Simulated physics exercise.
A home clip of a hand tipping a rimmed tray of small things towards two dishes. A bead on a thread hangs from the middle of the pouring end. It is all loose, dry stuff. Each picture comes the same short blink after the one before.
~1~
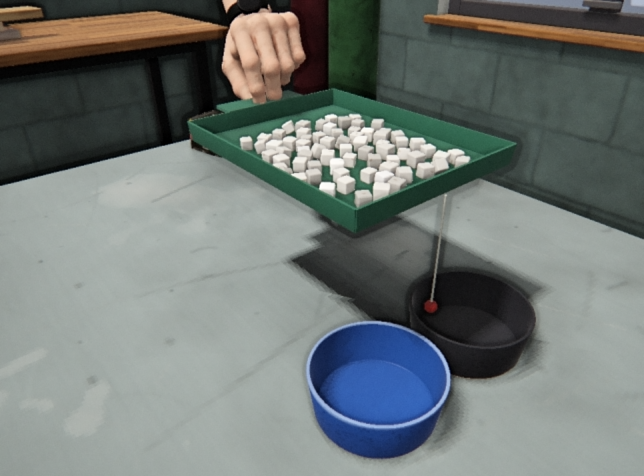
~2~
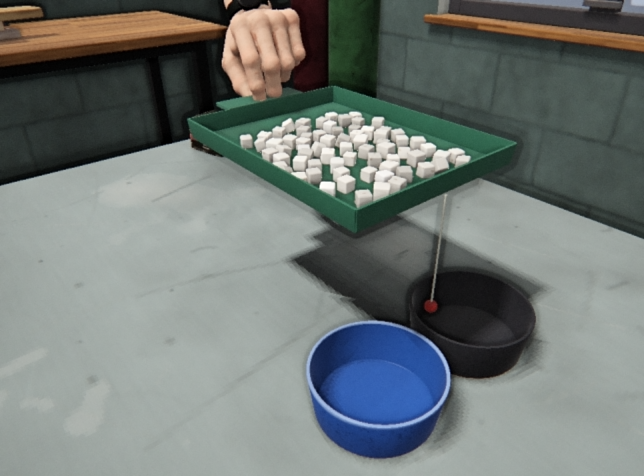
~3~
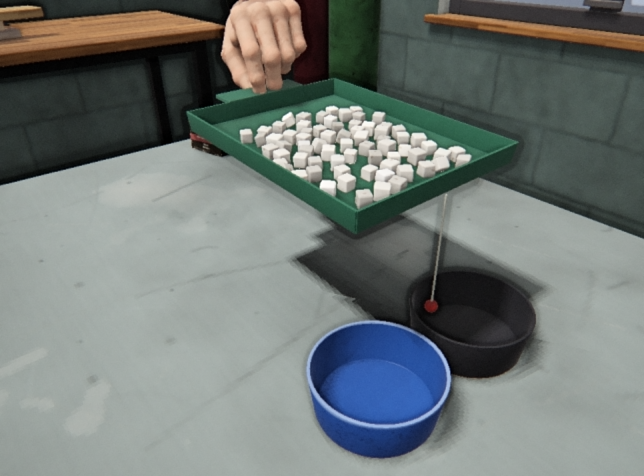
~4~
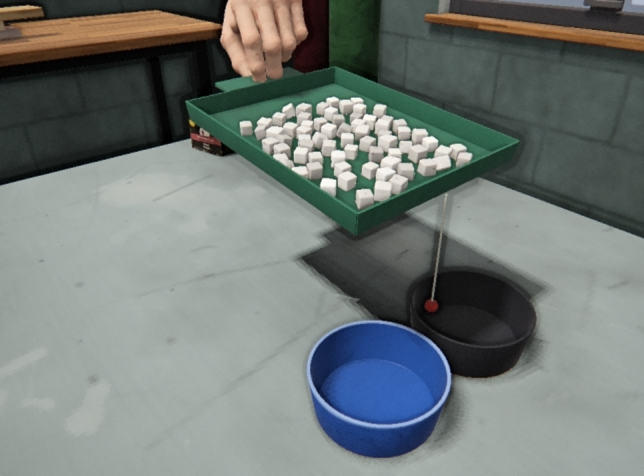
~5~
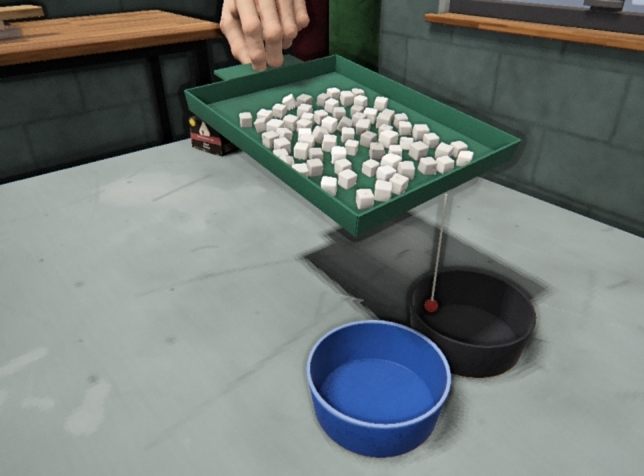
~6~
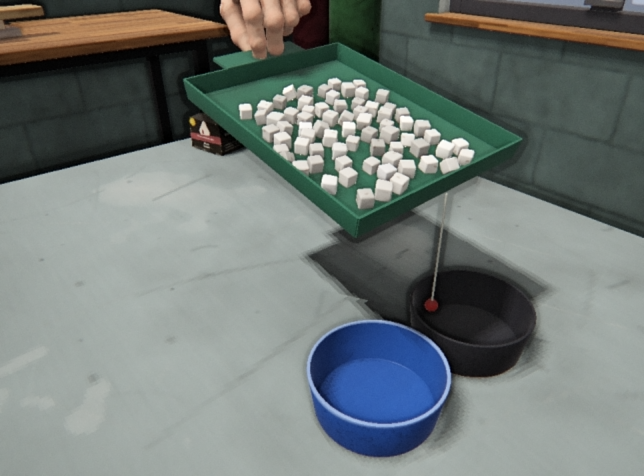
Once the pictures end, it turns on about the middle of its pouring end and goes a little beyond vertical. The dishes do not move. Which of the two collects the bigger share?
It favours the left dish.
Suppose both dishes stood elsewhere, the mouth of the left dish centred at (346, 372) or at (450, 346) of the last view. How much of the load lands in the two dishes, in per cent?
Roughly 30 per cent, and 40 per cent.
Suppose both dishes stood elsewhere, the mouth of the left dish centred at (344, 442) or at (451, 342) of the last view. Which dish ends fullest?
In turn: The right one; the left-hand dish.
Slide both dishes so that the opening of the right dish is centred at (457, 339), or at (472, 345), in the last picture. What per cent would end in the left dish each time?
About 40 and 40 per cent.
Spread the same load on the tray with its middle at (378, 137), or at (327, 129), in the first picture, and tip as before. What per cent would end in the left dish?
Roughly 30 per cent, and 30 per cent.
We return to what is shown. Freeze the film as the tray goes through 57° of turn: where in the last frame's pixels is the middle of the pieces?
Close to (396, 151).
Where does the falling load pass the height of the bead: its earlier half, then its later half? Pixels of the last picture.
At about (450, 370), then at (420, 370).
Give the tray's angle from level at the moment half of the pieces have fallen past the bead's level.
At about 110°.
Soon after the last picture, tray tipped steeply; all on the tray.
A little later, tray tipped right over; nearly all on the tray; a stray few in the air.
Later still, tray tipped past a quarter turn; about half in the left dish; a small part in the right dish; about half outside both.
At rest, tray tipped past a quarter turn; about half in the left dish; a small part in the right dish; about half outside both.
